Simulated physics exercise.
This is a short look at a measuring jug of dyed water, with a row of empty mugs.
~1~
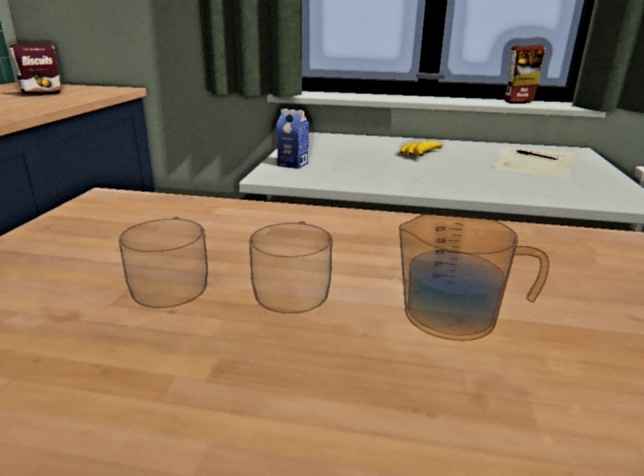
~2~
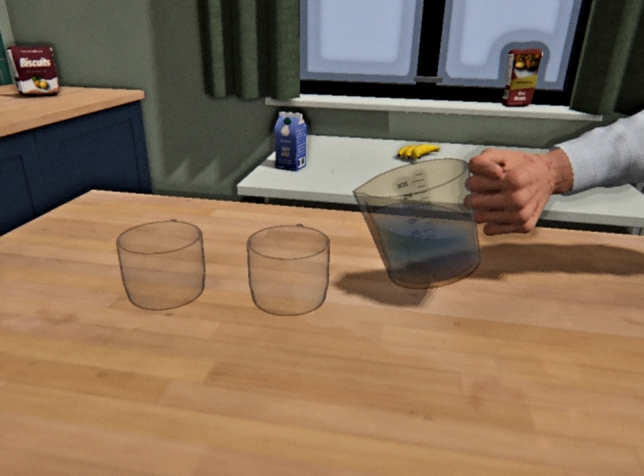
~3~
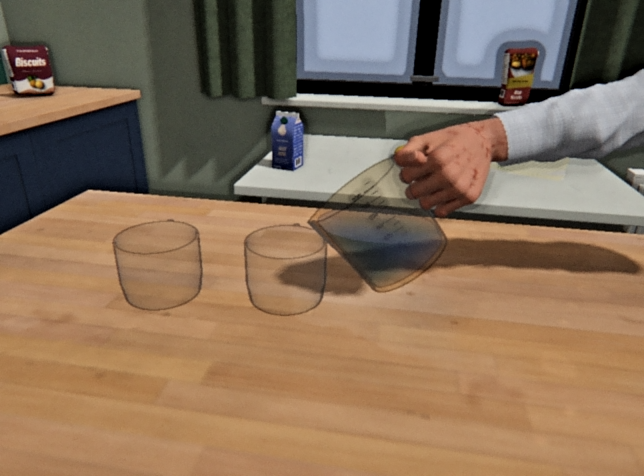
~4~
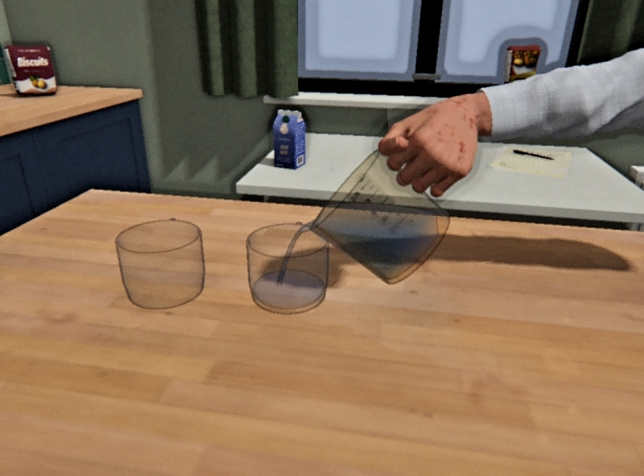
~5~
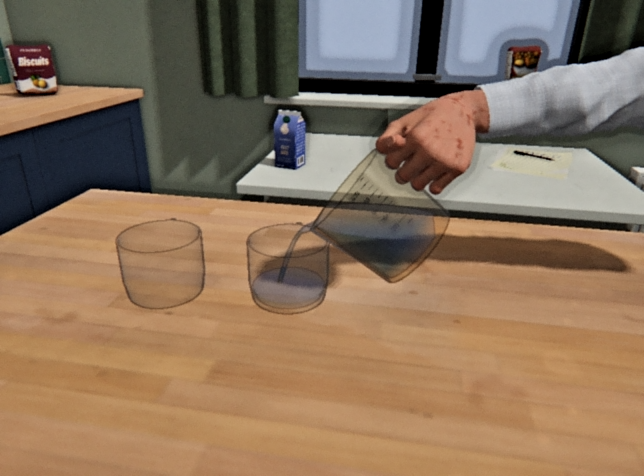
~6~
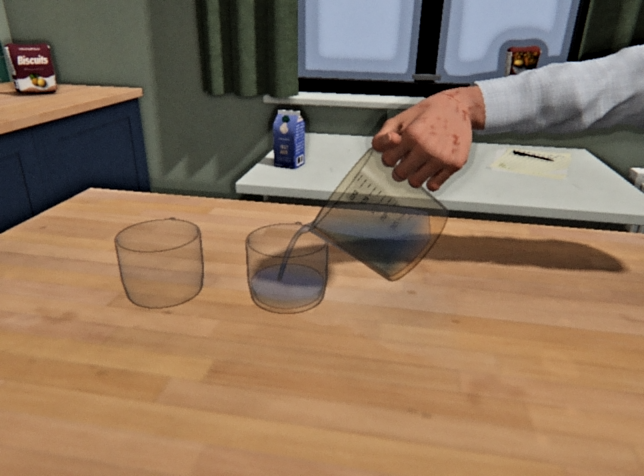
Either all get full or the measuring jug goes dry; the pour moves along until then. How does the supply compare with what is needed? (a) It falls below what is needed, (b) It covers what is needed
a, it falls below what is needed.
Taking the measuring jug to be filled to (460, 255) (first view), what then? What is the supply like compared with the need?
With that start level the supply won't stretch far enough.
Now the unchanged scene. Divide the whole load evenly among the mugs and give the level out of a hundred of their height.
Close to 45 %.
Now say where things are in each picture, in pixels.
In the first picture, nothing is moving yet; measuring jug (456, 272) about half full; two mugs, the last at (166, 260).
In the second picture, the measuring jug is picked up; measuring jug about half full, surface at (423, 220); the first is empty.
In the third picture, the measuring jug leans over the first mug; measuring jug (380, 224) tipped 40° with all of its load; two mugs, the last at (160, 262).
In the fourth picture, the dyed water is flowing; measuring jug (379, 217) tipped 50° with nearly all of its load; the first is nearly empty.
In the fifth picture, the dyed water is flowing; measuring jug (380, 216) tipped 55° with nearly all of its load; two mugs, the last at (163, 261).
In the sixth picture, the dyed water is flowing; measuring jug (378, 214) tipped 55° with about three quarters of its load; the first is about a quarter full.
Next, the first is about half full.
After that, the first is done and the measuring jug has none of its load.
Finally, the measuring jug is empty with one filled and the next at none of a serving.
